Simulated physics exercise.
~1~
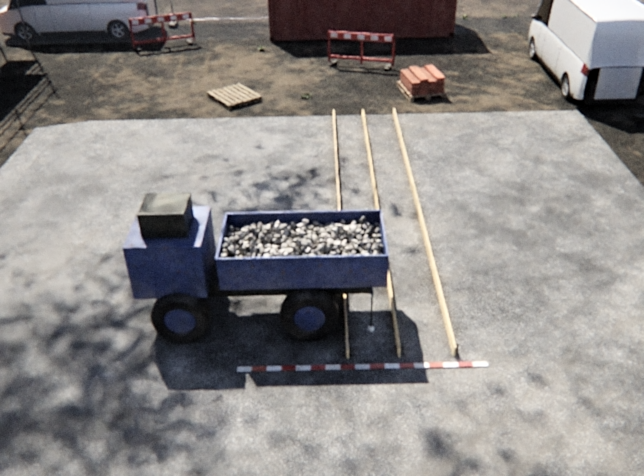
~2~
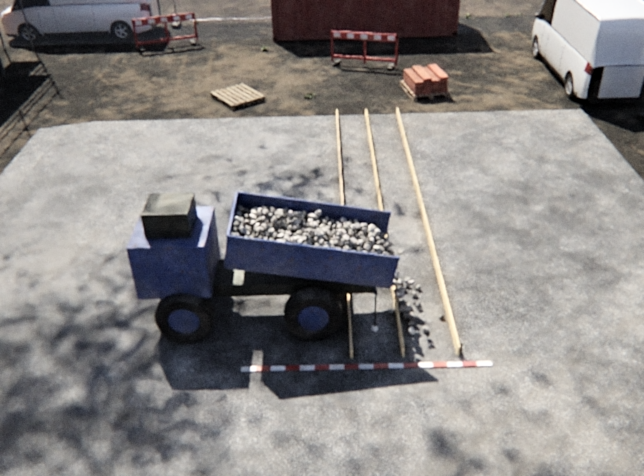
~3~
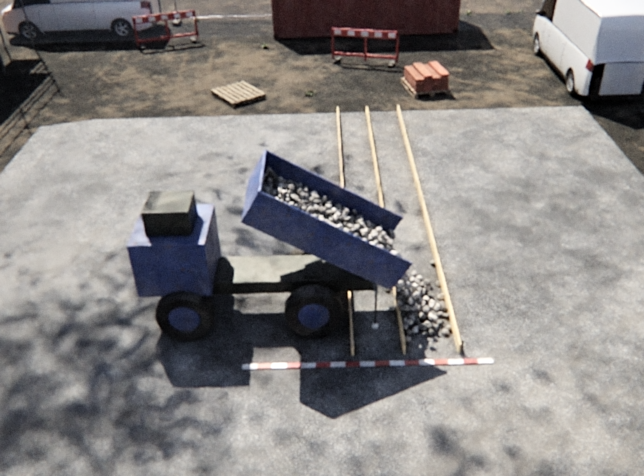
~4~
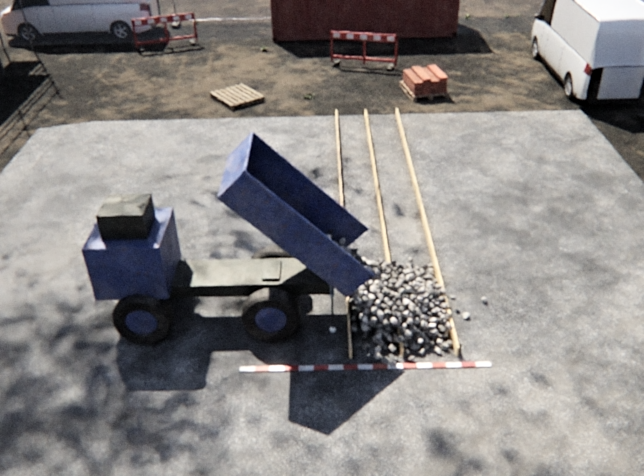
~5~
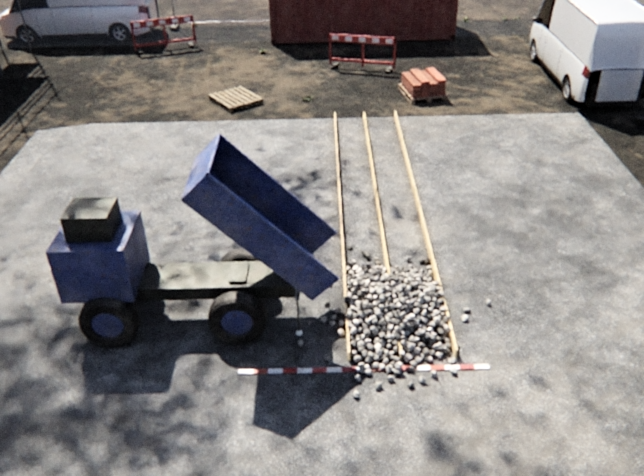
A blue dump truck tips its bed, pours grey stones across the planks, and pulls left.
